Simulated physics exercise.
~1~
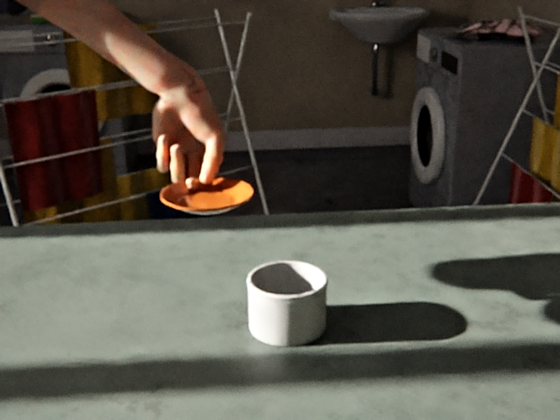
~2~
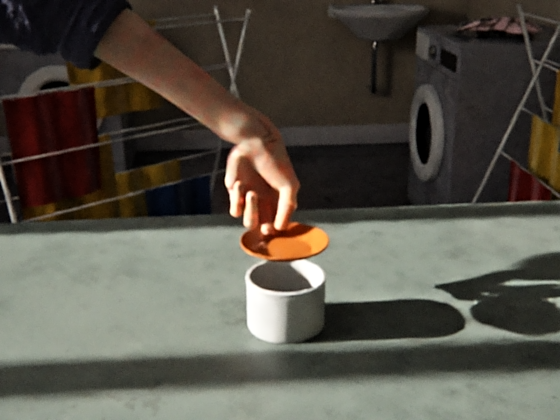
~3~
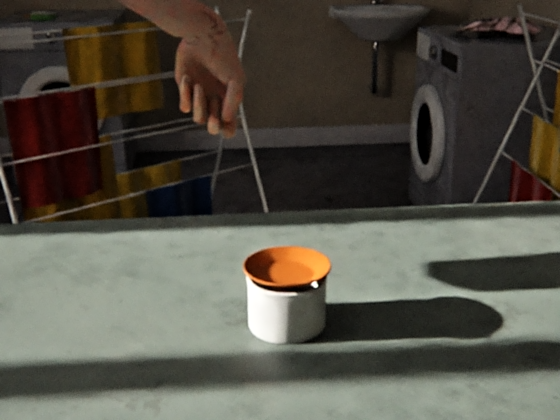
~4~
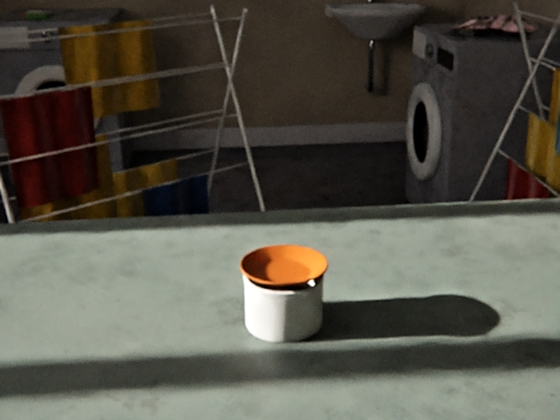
An orange plate is lowered by a hand onto a white pot and stays there, covering the opening.
